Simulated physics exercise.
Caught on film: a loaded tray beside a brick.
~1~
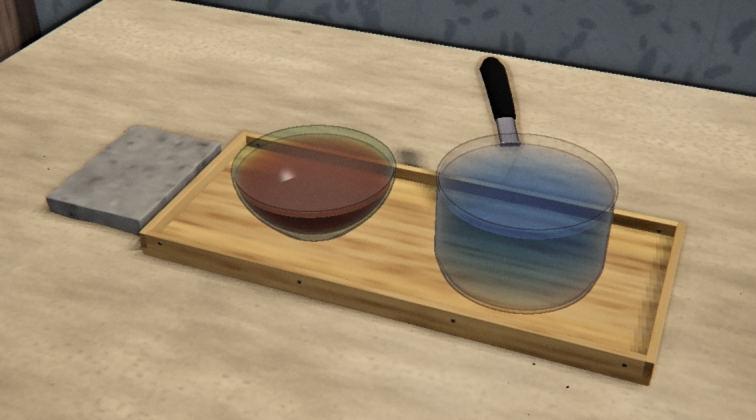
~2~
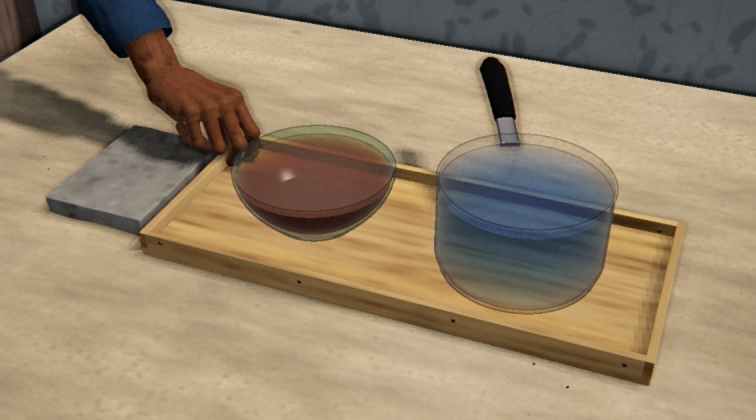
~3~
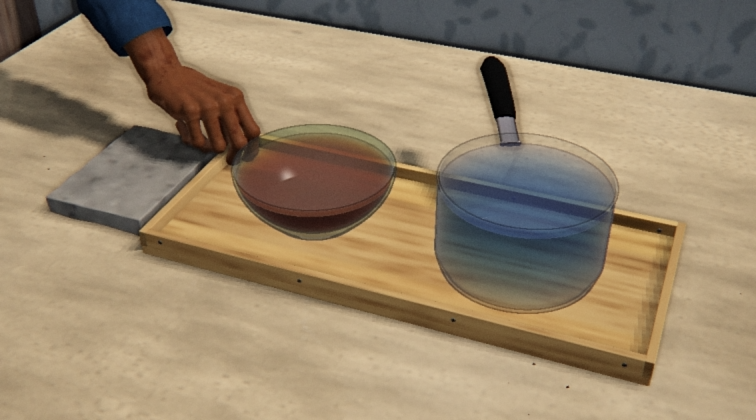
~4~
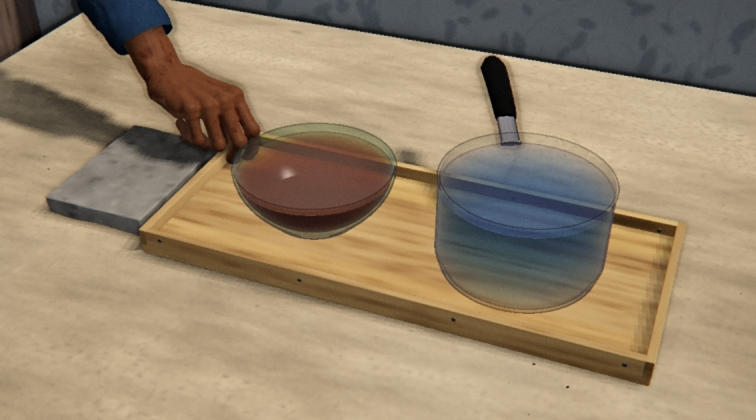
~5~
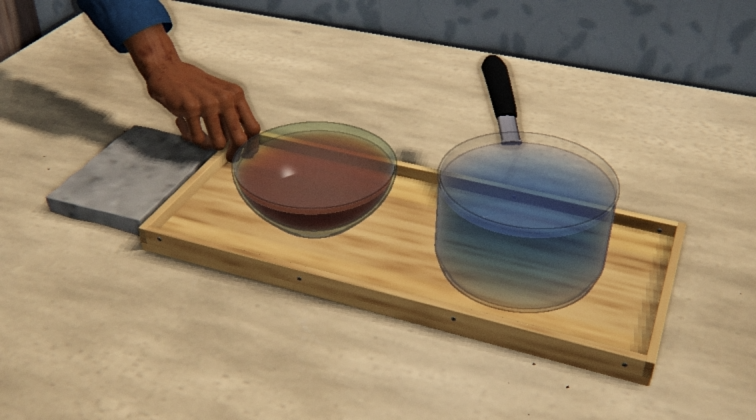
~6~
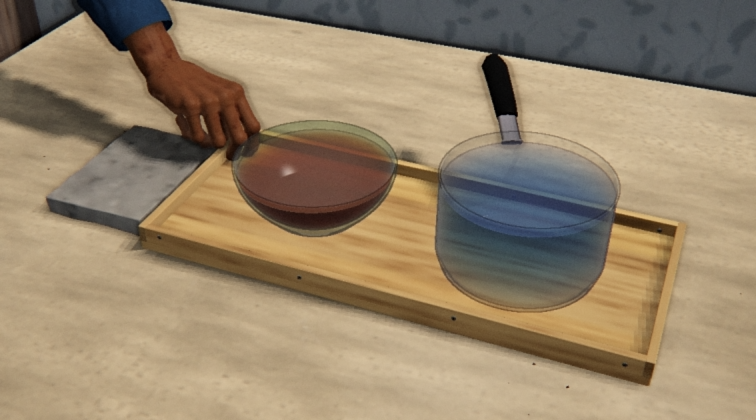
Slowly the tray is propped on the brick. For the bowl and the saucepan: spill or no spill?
The bowl keeps it all in and the saucepan keeps it all in.
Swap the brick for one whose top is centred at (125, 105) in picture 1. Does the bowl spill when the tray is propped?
Then: Runs over.
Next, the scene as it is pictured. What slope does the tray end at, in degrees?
Some 3 degrees.
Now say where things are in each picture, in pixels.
In the first picture, the tray lies flat; bowl (315, 188) about three quarters full; saucepan (522, 221) nearly full; brick (92, 217).
The second picture shows a hand takes the end of the tray; bowl about three quarters full, surface at (314, 173); saucepan nearly full, surface at (525, 189).
The third picture shows slope near 0°; bowl (315, 188) about three quarters full; saucepan (522, 220) nearly full.
The fourth picture shows the tray slopes by about 0°; bowl about three quarters full, surface at (315, 172); saucepan nearly full, surface at (526, 188); brick (92, 217).
In the fifth picture, the end is rising; bowl (315, 185) about three quarters full; saucepan (523, 219) nearly full.
In the sixth picture, the end has come up a little; bowl about three quarters full, surface at (316, 170); saucepan nearly full, surface at (528, 187); brick (92, 217).
Next, the tray slopes by about 2°; bowl, its rim is dry; saucepan, its rim is dry.
After that, the tray slopes by about 4°; bowl, its rim is dry; saucepan, its rim is dry.
Finally, the tray slopes by about 3°, resting on the brick; bowl, its rim is dry; saucepan, its rim is dry.
